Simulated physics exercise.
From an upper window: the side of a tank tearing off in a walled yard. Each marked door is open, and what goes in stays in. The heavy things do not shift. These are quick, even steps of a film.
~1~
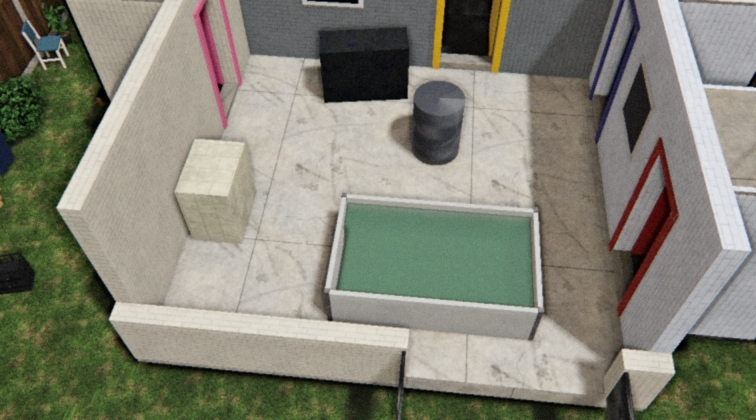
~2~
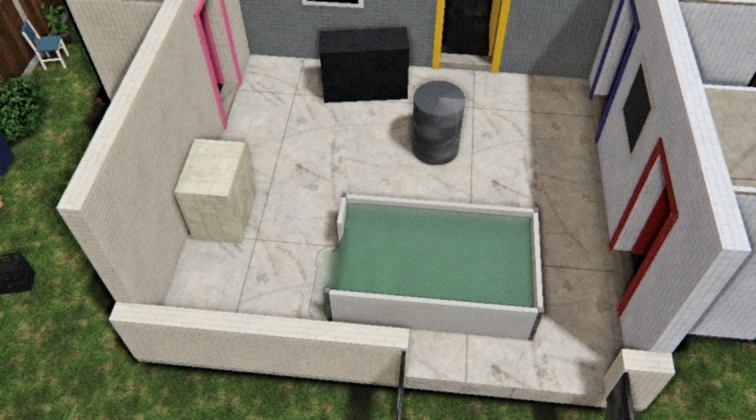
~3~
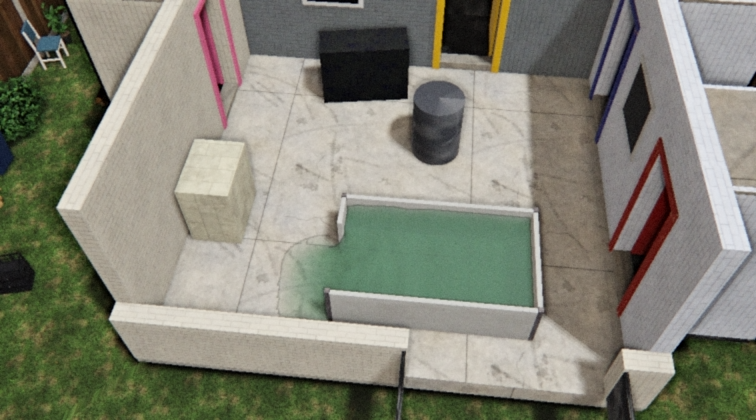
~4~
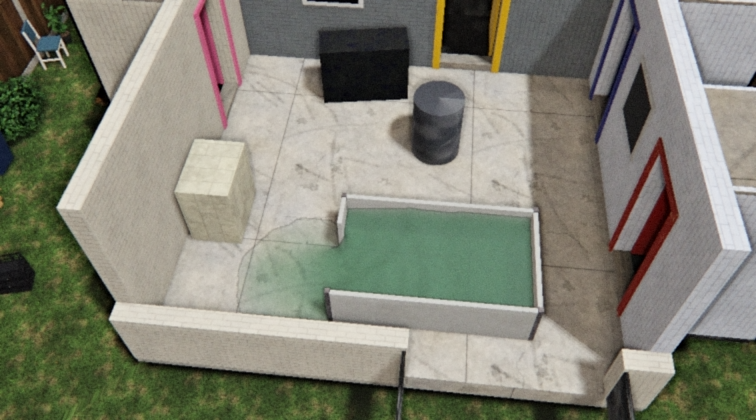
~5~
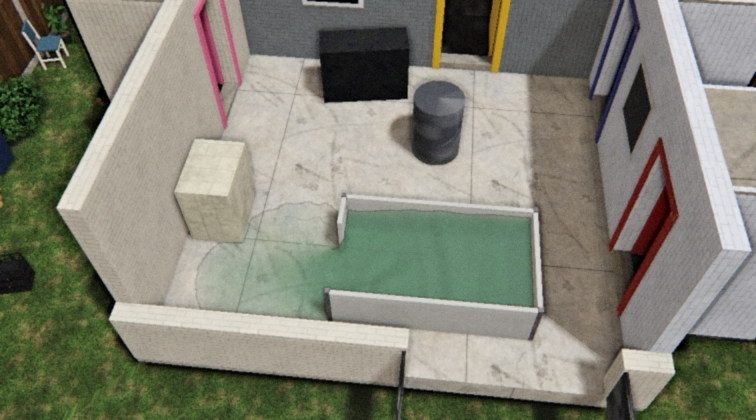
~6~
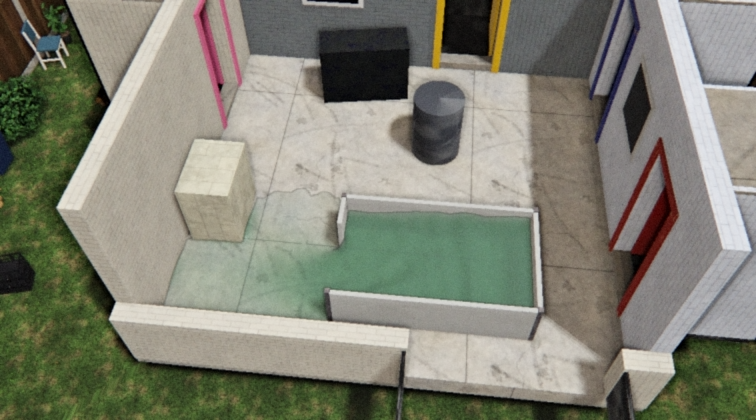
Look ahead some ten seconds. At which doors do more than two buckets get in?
In the end: The blue door stays under that; the pink door stays under that; the yellow door stays under that; the red door stays under that.
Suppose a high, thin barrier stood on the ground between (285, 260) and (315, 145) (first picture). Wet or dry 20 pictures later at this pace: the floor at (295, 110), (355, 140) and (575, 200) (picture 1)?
In that order: Wet, wet, no water.
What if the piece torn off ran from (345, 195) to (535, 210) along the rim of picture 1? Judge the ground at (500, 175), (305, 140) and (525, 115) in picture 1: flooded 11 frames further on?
In turn: Covered, awash, flooded.
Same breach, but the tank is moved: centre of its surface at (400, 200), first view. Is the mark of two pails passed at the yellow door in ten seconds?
Then: The yellow one stays under.
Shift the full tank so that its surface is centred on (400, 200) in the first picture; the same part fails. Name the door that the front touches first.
I say the one in pink.
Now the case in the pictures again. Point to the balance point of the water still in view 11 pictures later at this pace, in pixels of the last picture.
At about (338, 275).
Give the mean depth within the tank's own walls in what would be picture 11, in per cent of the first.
I make it 70 per cent.
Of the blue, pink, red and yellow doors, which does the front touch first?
It is the pink door.
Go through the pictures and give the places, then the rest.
Still water in the tank at (436, 253), in the first frame.
Water pours out at (338, 277) and has run to (331, 249), in the second frame.
Water pours out at (338, 277) and has run to (296, 250), in the third frame.
Water pours out at (338, 278) and has run to (251, 257), in the fourth frame.
Water pours out at (338, 277) and has run to (202, 287), in the fifth frame.
Water pours out at (338, 277) and has run to (168, 295), in the sixth frame.
A moment on, water covers 15 % of the floor; the blue door not reached, the pink door not reached, the yellow door not reached, the red door not reached.
Next, water covers 30 % of the floor; the blue door not reached, the pink door wet at the sill, nothing in, the yellow door not reached, the red door not reached.
Then, water covers 50 % of the floor; the blue door not reached, the pink door wet at the sill, nothing in, the yellow door not reached, the red door not reached.
Later, water covers 80 % of the floor; the blue door not reached, the pink door wet at the sill, nothing in, the yellow door wet at the sill, nothing in, the red door wet at the sill, nothing in.
In the end, water covers 95 % of the floor; the blue door wet at the sill, nothing in, the pink door wet at the sill, nothing in, the yellow door wet at the sill, nothing in, the red door wet at the sill, nothing in.
